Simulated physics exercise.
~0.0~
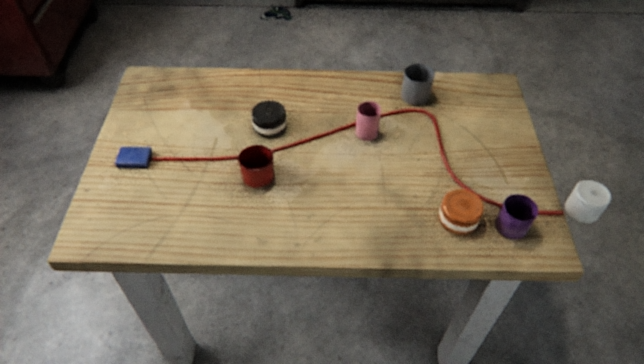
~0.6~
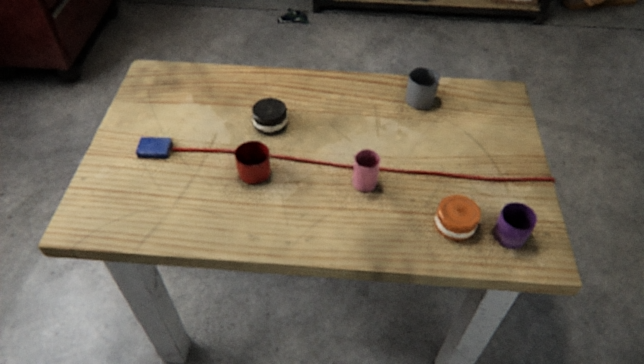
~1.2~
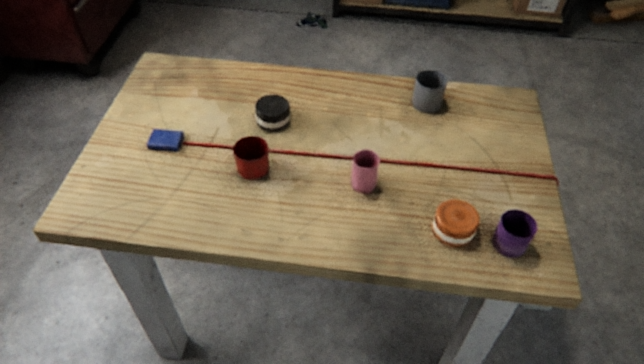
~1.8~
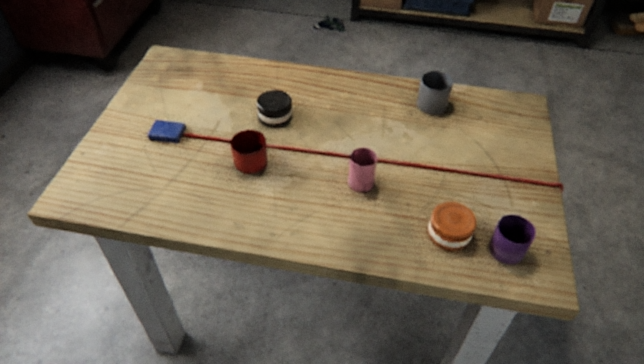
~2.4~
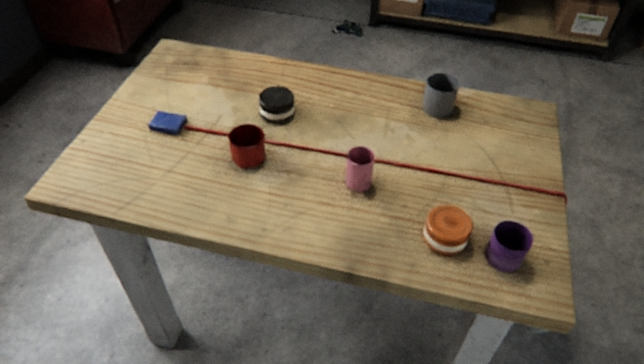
On a wooden workbench, a white object drops off the right edge, pulling the red cable straight.
